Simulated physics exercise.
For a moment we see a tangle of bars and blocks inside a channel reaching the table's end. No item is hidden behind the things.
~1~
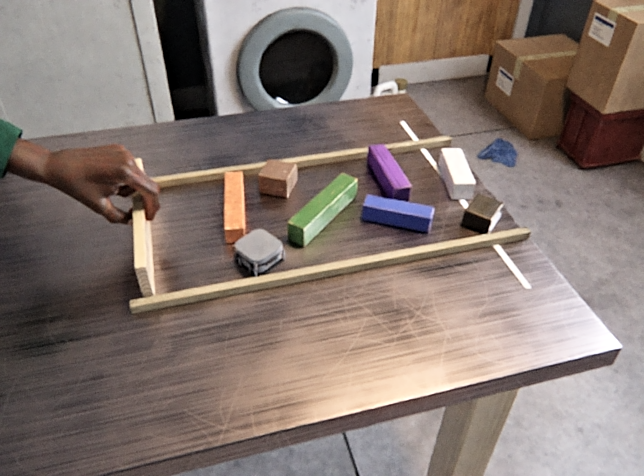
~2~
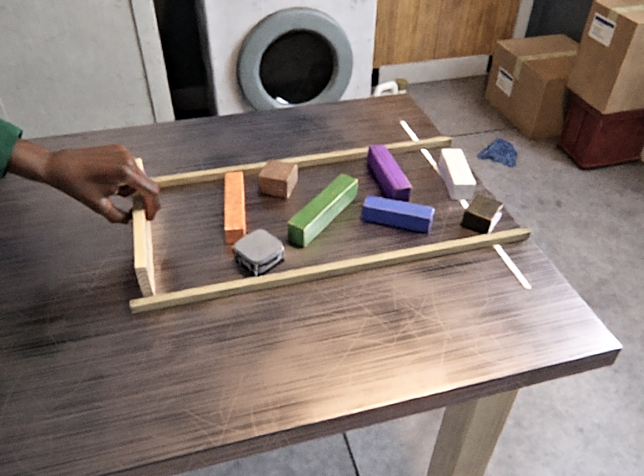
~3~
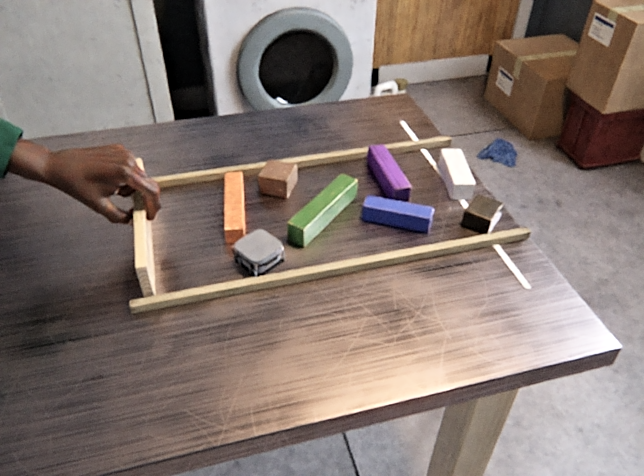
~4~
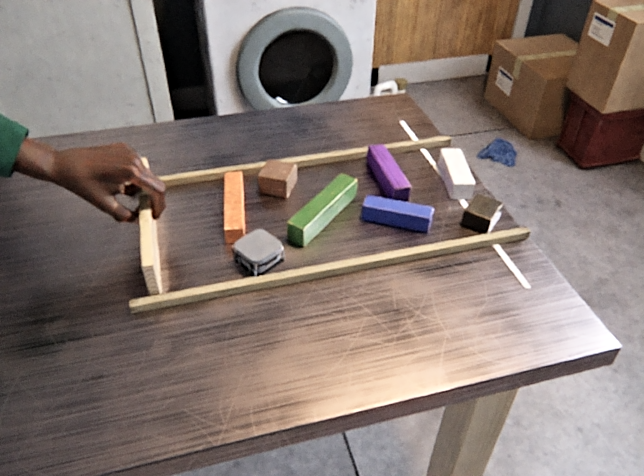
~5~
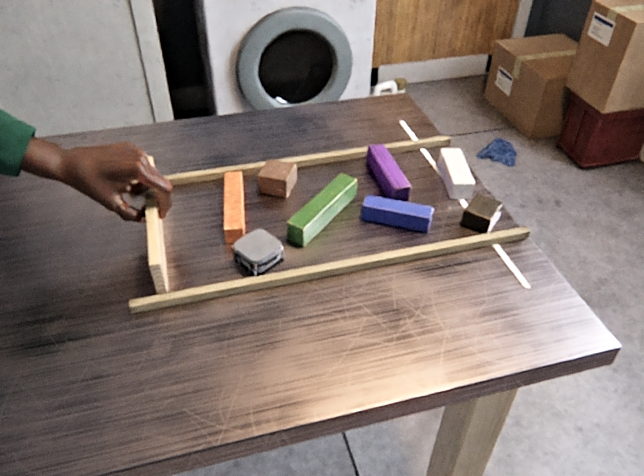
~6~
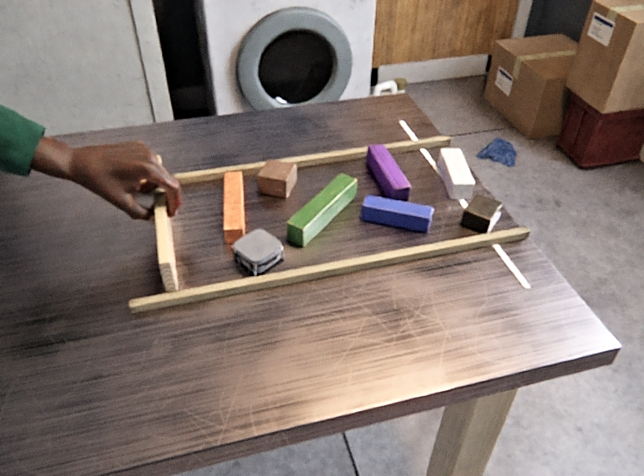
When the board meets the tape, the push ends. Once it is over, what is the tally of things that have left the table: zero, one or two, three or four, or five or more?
The number gone is middling: Three or four.
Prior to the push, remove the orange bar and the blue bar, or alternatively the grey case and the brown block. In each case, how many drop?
The first try gives 3, the second gives 4.
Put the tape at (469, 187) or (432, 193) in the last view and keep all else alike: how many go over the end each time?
Try 1: 6; try 2: 3.
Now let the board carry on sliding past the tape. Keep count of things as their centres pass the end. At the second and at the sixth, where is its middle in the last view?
At (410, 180) for the second, at (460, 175) for the sixth.
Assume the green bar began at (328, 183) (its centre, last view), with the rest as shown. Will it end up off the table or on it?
Lab note: It goes off the edge.
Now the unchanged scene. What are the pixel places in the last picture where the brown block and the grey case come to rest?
(456, 145) and (499, 219).
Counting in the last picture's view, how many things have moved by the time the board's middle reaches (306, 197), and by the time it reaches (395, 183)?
It comes to 4 for the first spot, 8 for the other.
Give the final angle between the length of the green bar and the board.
Near 15 degrees.
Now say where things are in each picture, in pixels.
In the first frame, white bar (456, 173); black block (483, 213); purple stick (388, 173); board (142, 224); tape (454, 190).
In the second frame, black block (483, 213); blue bar (398, 214).
In the third frame, purple stick (388, 174); board (143, 223).
In the fourth frame, white bar (456, 173); brown block (278, 178).
In the fifth frame, black block (482, 213); green bar (323, 208).
In the sixth frame, white bar (455, 173); black block (482, 213); purple stick (388, 173); board (163, 220); tape (453, 189).
Soon after, none off yet; white bar at rest near (455, 173); black block at rest near (482, 213); purple stick at rest near (388, 173).
Then, none off yet; white bar at rest near (455, 173); black block at rest near (482, 213); purple stick moved a little near (402, 172).
Further on, none off yet; white bar moved a little near (486, 173); black block on its side near (525, 235); purple stick moved about its own width near (466, 166).
At rest, the number that fall off is three or four; fallen, blue bar, purple stick, black block and white bar.
